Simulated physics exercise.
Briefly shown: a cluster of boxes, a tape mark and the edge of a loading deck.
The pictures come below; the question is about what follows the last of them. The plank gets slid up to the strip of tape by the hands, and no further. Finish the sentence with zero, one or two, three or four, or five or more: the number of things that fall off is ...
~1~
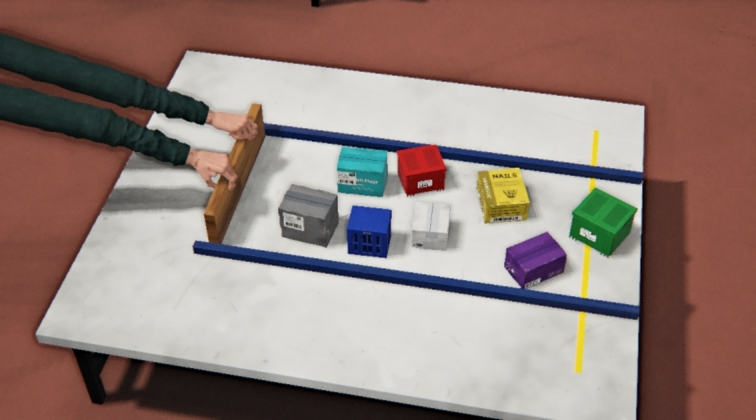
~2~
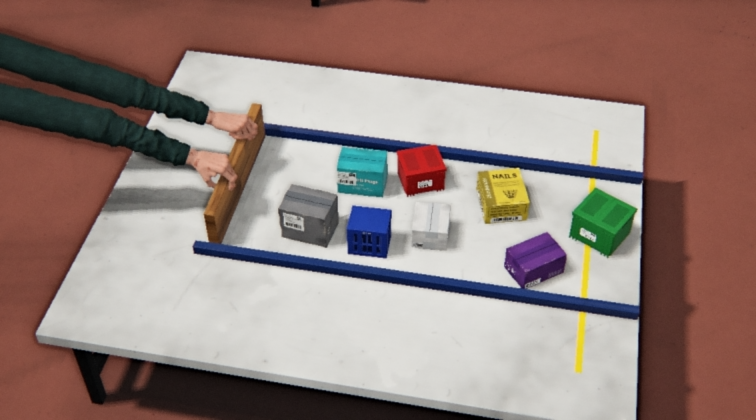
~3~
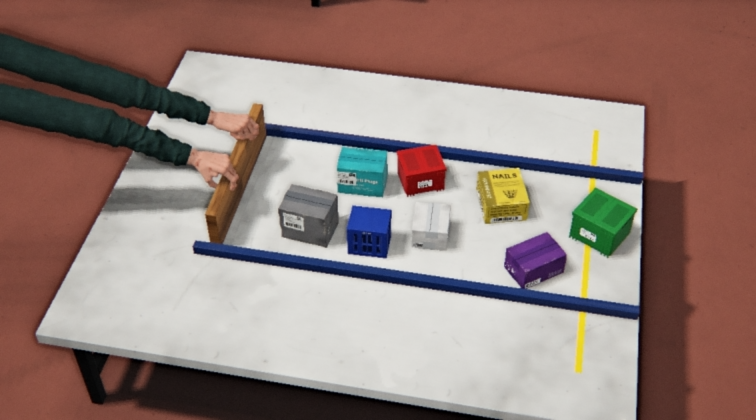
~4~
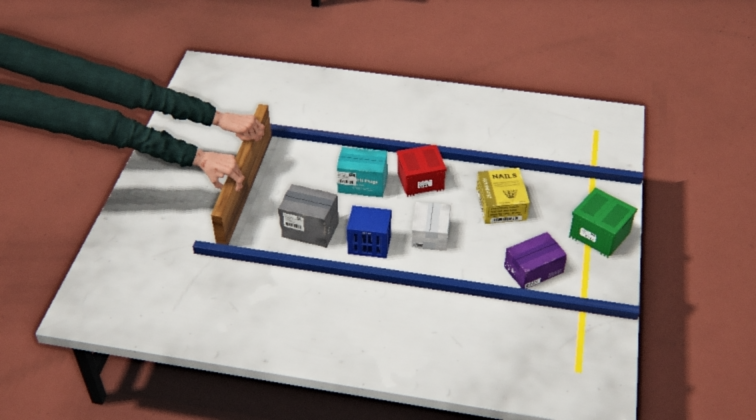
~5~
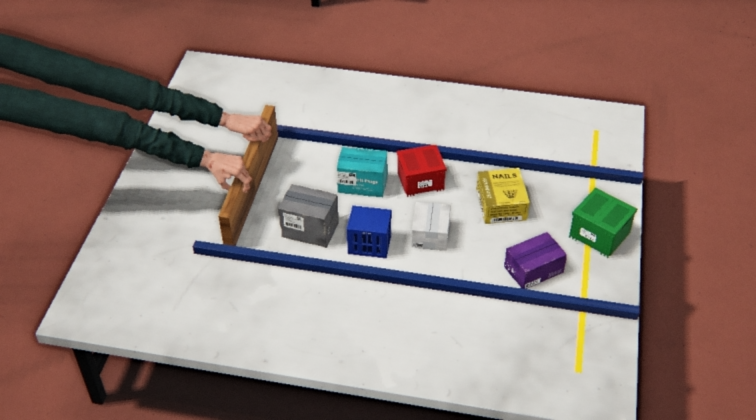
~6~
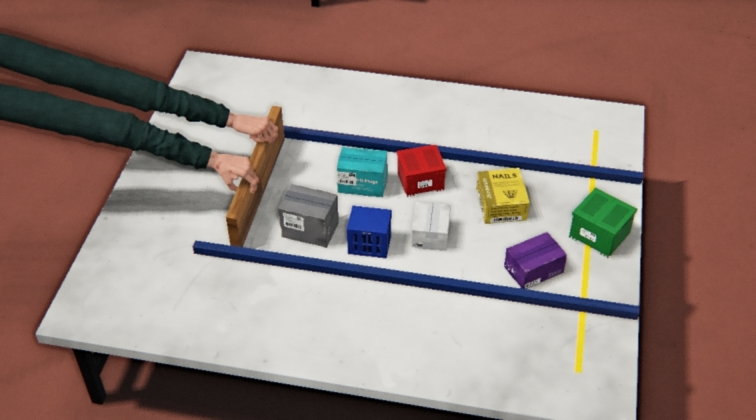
The number of things that fall off is five or more.
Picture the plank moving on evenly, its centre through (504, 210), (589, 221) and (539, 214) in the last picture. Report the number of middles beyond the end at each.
Result per place: 0; 6; 2.
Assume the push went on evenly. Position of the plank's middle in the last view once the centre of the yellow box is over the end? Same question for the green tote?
Roughly at (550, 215) and roughly at (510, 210).
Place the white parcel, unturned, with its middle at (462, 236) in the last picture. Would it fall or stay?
Put there, it simply leaves the top.
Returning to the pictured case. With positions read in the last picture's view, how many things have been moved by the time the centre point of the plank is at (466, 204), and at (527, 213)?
One spot: 8. Other spot: 8.
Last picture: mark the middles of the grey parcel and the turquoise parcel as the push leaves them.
Going in order: First (616, 261), then (616, 210).
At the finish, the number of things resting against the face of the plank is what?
It's 2.
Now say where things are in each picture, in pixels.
In the first picture, green tote (602, 223); purple parcel (535, 260); yellow box (502, 196); plank (237, 173); tape (588, 238).
In the second picture, purple parcel (535, 261); plank (237, 173).
In the third picture, yellow box (502, 196); blue crate (369, 232).
In the fourth picture, green tote (602, 223); turquoise parcel (362, 172).
In the fifth picture, purple parcel (535, 261); grey parcel (309, 216).
In the sixth picture, green tote (602, 223); purple parcel (535, 261); yellow box (502, 196); plank (257, 176); tape (588, 238).
Soon after, none off yet; green tote at rest near (602, 223); purple parcel at rest near (535, 261); yellow box displaced a little near (510, 197).
In the end, the number that fall off is five or more; gone, blue crate, red tote, white parcel, yellow box, purple parcel and green tote.
